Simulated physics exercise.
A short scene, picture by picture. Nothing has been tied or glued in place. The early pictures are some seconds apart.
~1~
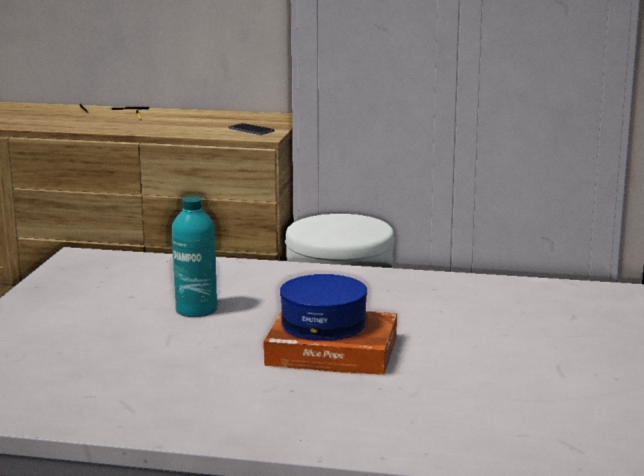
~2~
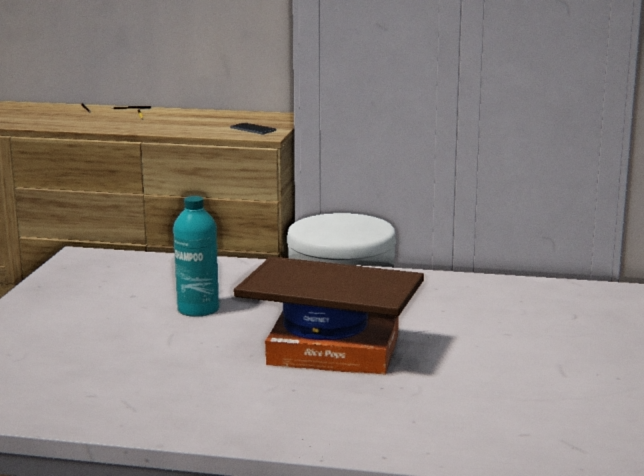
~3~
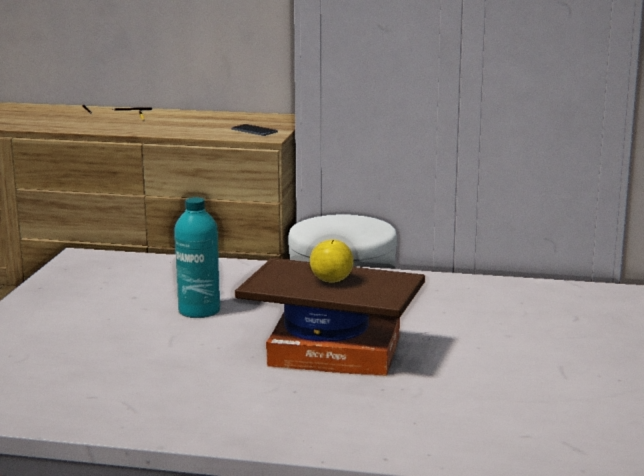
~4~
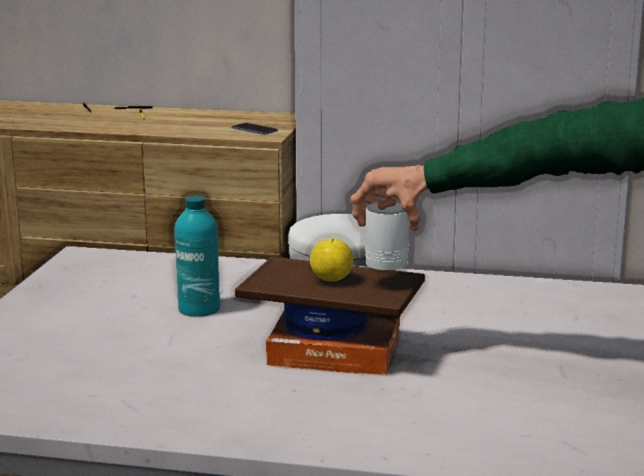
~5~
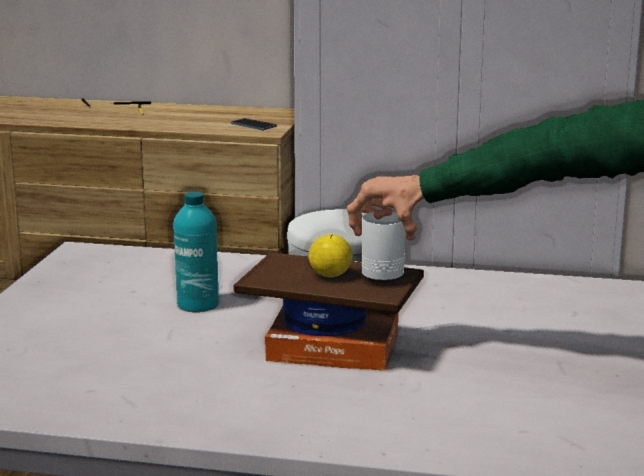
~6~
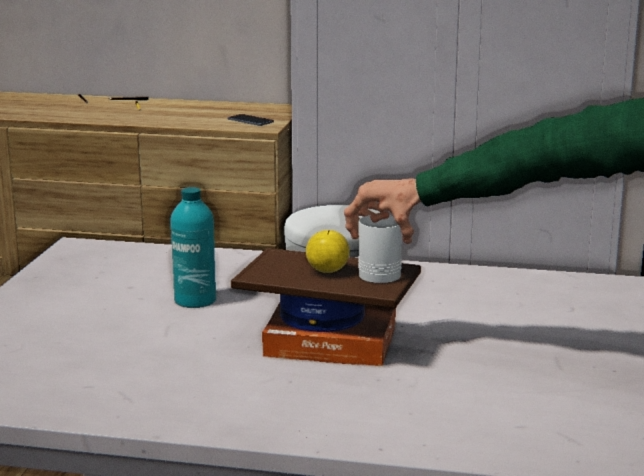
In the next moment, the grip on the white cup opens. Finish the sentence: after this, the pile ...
After this, the pile stays put.
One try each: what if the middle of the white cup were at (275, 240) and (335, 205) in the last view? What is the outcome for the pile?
It survives in the first case and caves in in the second case.
Then, 0.20 s on from there, no change.
Then, 0.40 s on from there, white cup resting near (380, 249).
In the end, all 6 unmoved. At the end, from the last picture's camera, white cup near (380, 249). The pile stays up.
